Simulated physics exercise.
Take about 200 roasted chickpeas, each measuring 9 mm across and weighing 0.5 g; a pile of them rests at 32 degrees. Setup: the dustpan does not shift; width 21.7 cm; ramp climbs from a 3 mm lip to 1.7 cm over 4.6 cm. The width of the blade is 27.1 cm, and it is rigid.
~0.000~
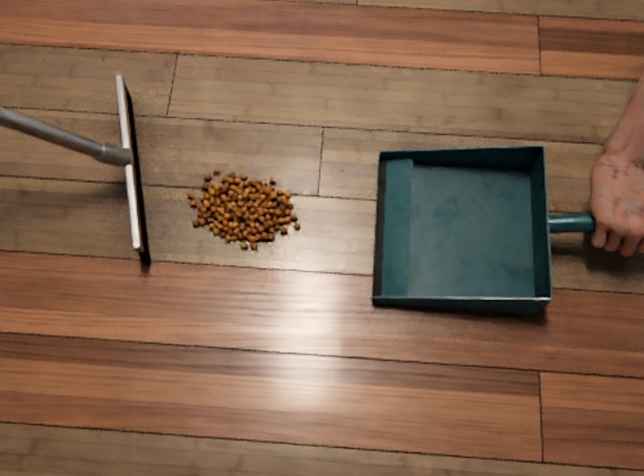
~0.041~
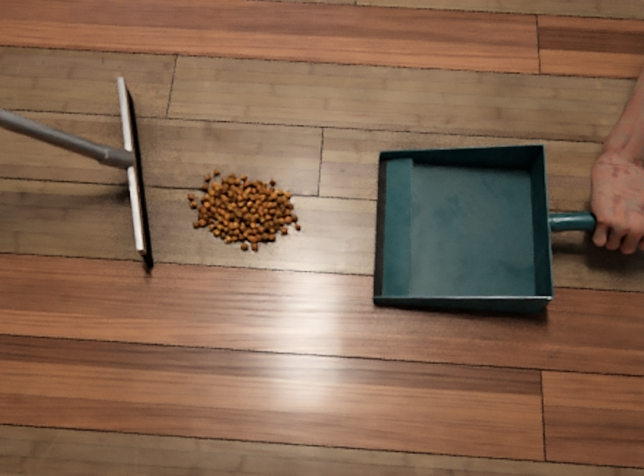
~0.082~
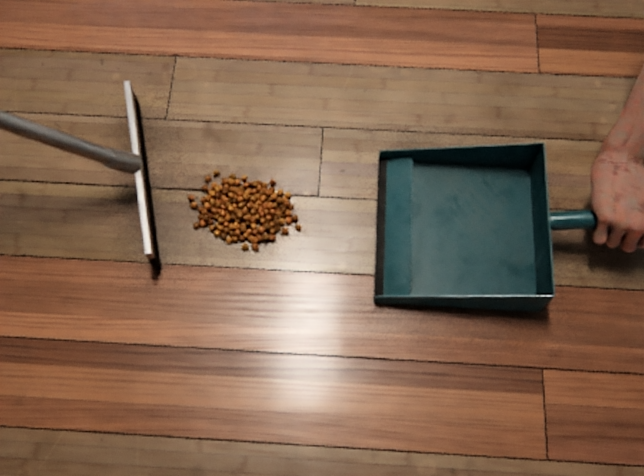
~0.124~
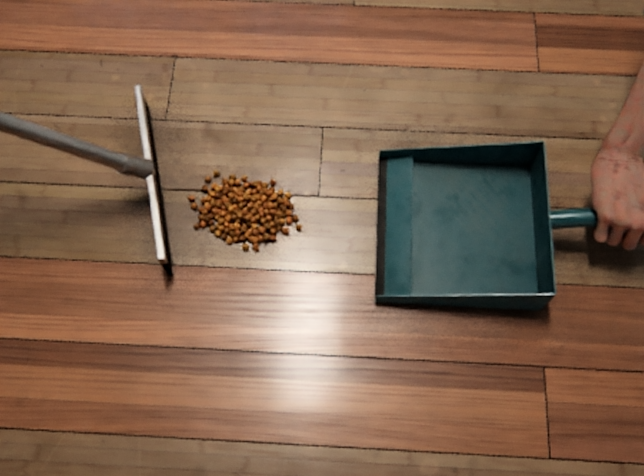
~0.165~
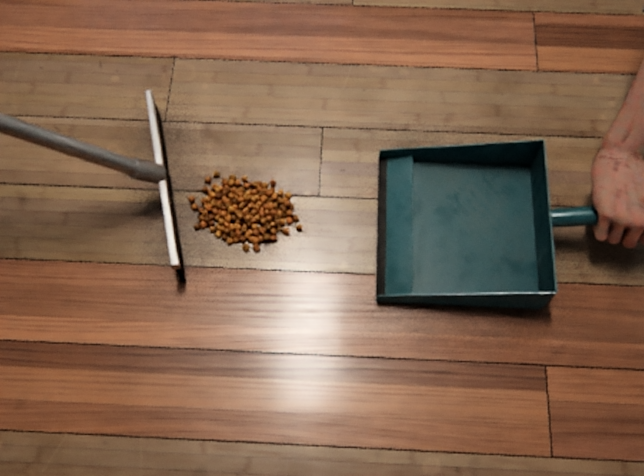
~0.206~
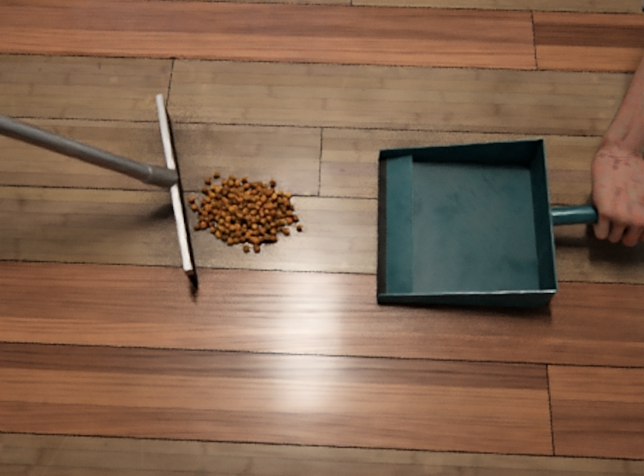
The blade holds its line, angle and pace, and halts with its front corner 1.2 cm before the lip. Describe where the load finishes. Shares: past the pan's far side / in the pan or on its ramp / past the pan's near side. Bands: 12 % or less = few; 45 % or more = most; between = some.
Shares - far side: Few; pan: Few; near side: Few.
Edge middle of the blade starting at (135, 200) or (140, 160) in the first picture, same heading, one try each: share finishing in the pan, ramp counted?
Roughly 0 % and 5 %.
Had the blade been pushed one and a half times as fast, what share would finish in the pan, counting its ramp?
In that case some 5 per cent.
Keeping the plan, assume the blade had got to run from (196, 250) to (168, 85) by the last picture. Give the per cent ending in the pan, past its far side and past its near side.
Final per cent - pan 25, far 20, near 0.
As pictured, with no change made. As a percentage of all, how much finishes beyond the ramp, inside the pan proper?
Around 0 in a hundred.
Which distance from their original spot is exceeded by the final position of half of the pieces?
16 cm or thereabouts.
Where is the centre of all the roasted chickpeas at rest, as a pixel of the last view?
After settling, the middle sits near (358, 219).
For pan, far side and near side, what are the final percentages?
In per cent - far side 10, pan 5, near side 0.
After 0.48 s, middle of the blade 17 cm from the lip; 0 % over the lip, far side 0 %, near side 0 %.
After 0.66 s, middle of the blade 9 cm from the lip; 0 % over the lip, far side 5 %, near side 0 %.
After 0.96 s, middle of the blade 5 cm from the lip; 5 % over the lip, far side 5 %, near side 0 %.
In the end, at 1.4 s, far side 10 %, pan 5 %, near side 0 %, in front of the lip or behind the blade 90 %.
